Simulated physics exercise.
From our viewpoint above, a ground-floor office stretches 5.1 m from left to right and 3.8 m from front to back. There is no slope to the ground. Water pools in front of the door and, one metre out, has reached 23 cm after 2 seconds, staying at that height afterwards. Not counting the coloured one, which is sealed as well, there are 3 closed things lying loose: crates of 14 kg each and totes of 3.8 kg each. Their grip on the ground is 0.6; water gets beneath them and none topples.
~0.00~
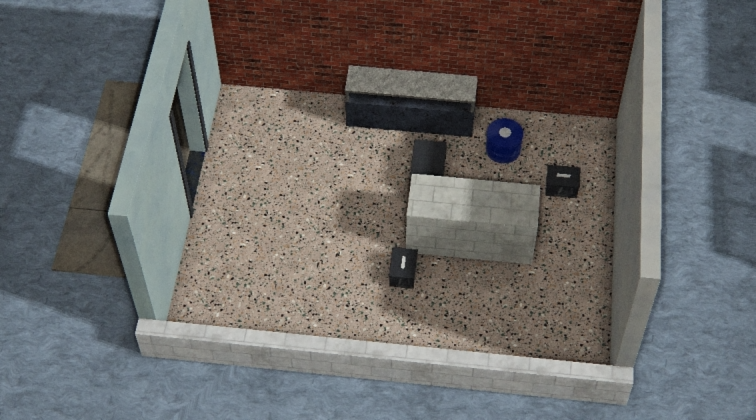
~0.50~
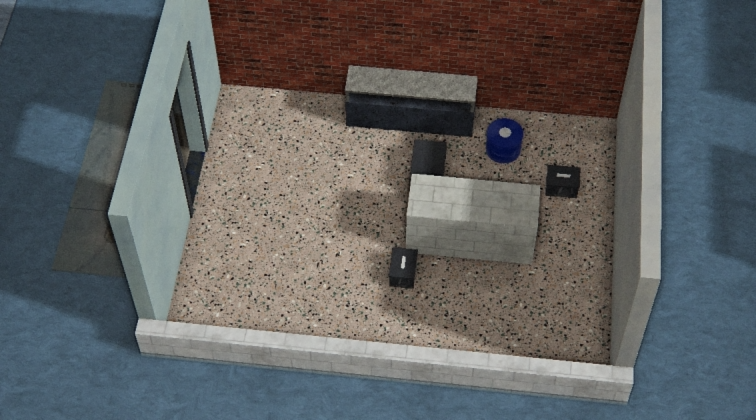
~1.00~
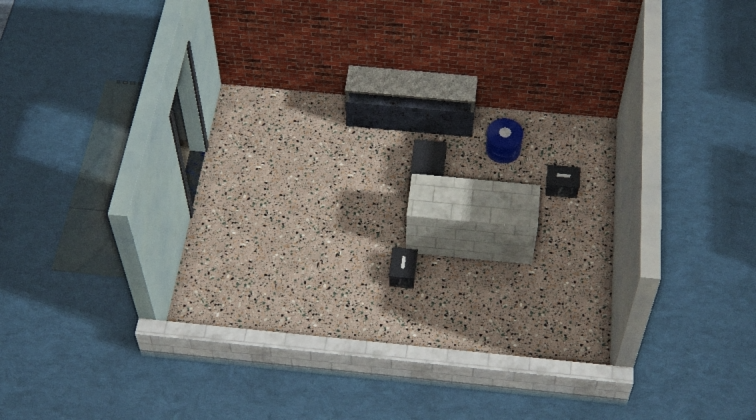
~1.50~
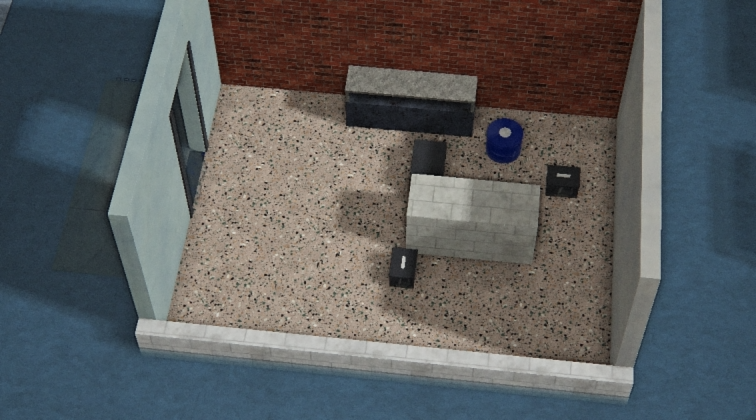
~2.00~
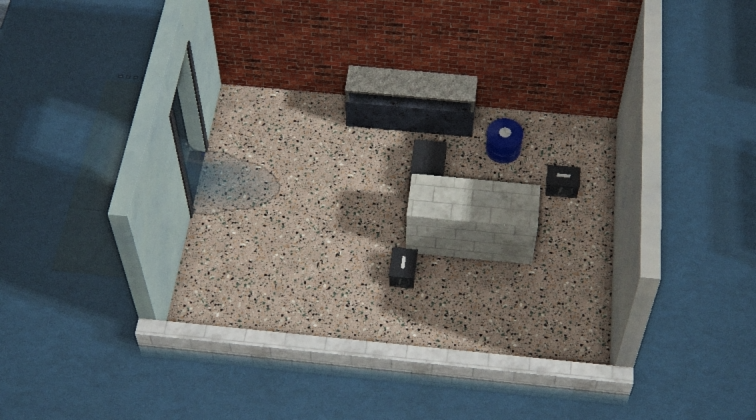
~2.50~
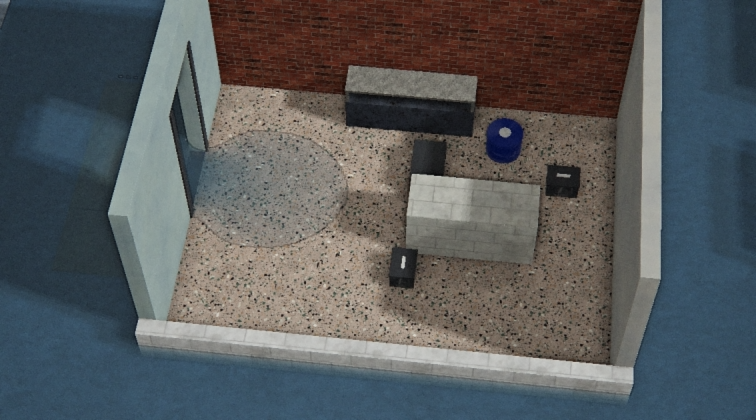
A small room with a brick back wall stood amid darkening water outside, and then a shallow puddle spread in through the left doorway across the speckled floor, while the furniture and boxes stayed still.
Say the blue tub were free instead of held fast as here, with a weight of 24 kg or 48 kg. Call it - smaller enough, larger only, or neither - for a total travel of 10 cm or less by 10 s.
Smaller enough.
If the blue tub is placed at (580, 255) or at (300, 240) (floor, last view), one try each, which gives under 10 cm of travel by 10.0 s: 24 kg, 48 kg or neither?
In turn: The lighter mass suffices; the lighter mass suffices.
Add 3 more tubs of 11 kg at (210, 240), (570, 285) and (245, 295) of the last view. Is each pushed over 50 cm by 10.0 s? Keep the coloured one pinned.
In the order given, within the mark, then beyond the mark, and last within the mark.
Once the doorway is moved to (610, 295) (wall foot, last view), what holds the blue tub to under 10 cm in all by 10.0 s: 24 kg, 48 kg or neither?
The light one suffices.
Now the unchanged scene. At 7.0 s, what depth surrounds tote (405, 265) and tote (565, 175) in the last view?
First roughly 3 cm, second roughly 6 cm.
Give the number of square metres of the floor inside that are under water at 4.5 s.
Flooded: Near 12 m2.
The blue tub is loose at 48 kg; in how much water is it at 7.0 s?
Close to 5 cm deep.
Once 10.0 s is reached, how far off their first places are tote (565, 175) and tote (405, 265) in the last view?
They've ended up 60 cm and 120 cm away, in that order.
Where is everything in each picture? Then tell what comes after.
The blue tub at (505, 133) rests on the ground; 0.0 m2 under water; 0 of 4 have shifted, in the first frame.
The blue tub at (505, 133) rests on the ground; water covers 0.0 m2; 0 of 4 have shifted, in the second frame.
The blue tub at (505, 133) rests on the ground; 0.0 m2 under water; 0 of 4 have shifted, in the third frame.
The blue tub at (505, 133) rests on the ground; water covers 0.0 m2; 0 of 4 have shifted, in the fourth frame.
The blue tub at (505, 133), on the bottom; water covers 0.6 m2; 0 of 4 have shifted, in the fifth frame.
The blue tub at (505, 133), on the bottom; 2.4 m2 under water; 0 of 4 have shifted, in the sixth frame.
After 3.5 s the blue tub would be 0 cm from its start with 24 kg and 0 cm from its start with 48 kg; 0 cm of water round it then.
After 4.5 s the blue tub would be 0 cm from its start with 24 kg and 0 cm from its start with 48 kg; 4 cm of water round it then.
After 7.0 s the blue tub would be 0 cm from its start with 24 kg and 0 cm from its start with 48 kg; 5 cm of water round it then.
After 10.0 s the blue tub would be 0 cm from its start with 24 kg and 0 cm from its start with 48 kg; 9 cm of water round it then.
